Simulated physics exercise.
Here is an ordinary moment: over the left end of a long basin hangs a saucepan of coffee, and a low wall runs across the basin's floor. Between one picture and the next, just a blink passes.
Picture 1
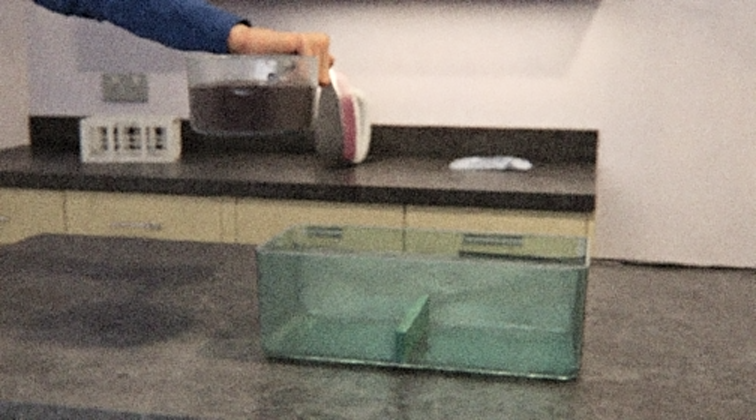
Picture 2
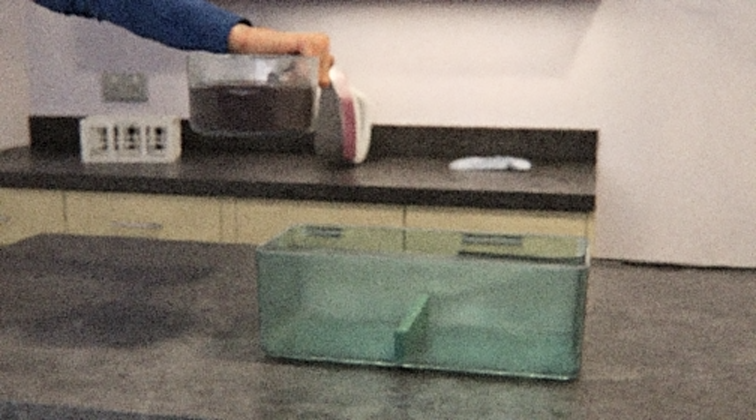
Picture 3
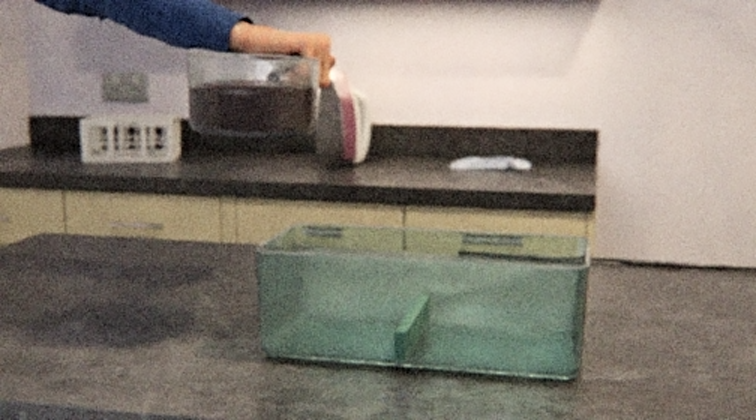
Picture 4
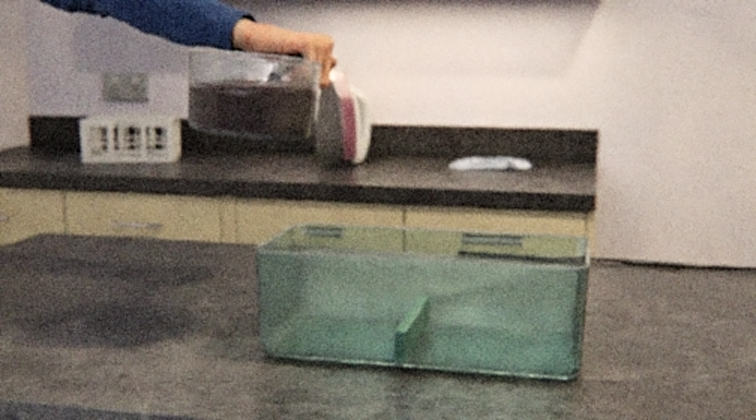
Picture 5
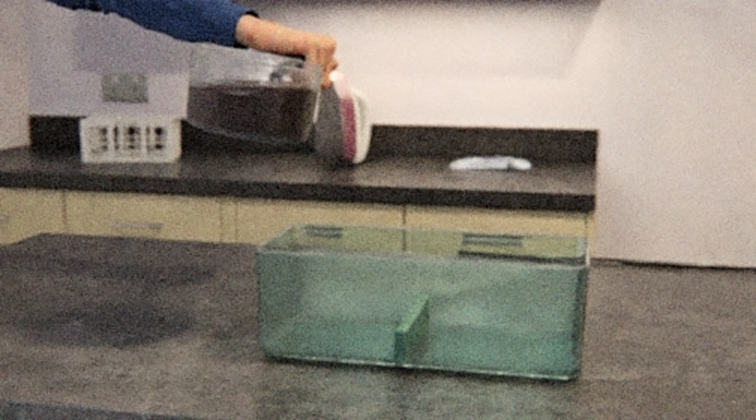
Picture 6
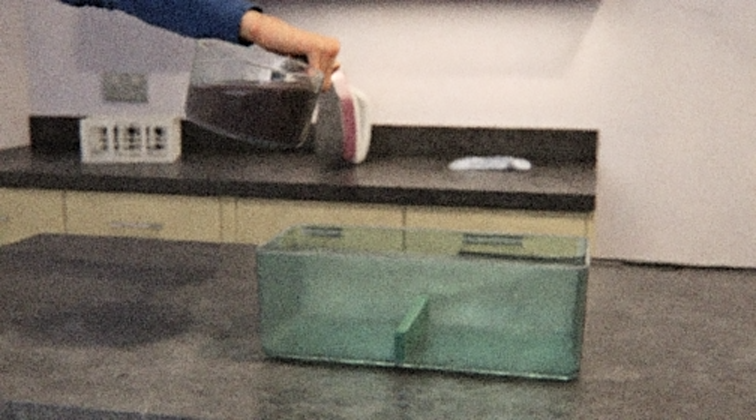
The footage shows a hand holding a clear container of dark liquid above the left end of a long greenish basin with a low dividing wall, then gradually tilting the container slightly to the right while the basin stays still.
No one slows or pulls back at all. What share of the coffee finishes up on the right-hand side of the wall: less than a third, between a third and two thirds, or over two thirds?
Never reaches a third.
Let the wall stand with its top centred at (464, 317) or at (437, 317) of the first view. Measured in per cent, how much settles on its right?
In order, some 10 and 10 in a hundred.
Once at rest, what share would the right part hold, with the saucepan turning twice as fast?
About 15 per cent would end up there.
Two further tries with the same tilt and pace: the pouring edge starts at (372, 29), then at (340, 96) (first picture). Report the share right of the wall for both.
You'd get around 70 per cent and then around 25 per cent.
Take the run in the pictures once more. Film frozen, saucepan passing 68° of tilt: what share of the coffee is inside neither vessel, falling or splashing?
I'd say some 30 per cent.
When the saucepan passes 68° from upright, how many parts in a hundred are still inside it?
Near 65 percent is still in there.
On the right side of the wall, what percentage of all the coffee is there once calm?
Share approx. 10 %.
A moment on, the saucepan is tipped part way and 63 per cent is still to pour, 8 is left of the wall and 0 right of it.
Next, the saucepan is tipped right over and 11 per cent is still to pour, 73 is left of the wall and 3 right of it.
Then the saucepan is tipped right over and 0 per cent is still to pour, 89 is left of the wall and 9 right of it.
Later the saucepan is tipped right over and 0 per cent is still to pour, 89 is left of the wall and 9 right of it.
Finally, 89 per cent lies left of the wall, 10 right of it and 1 outside.
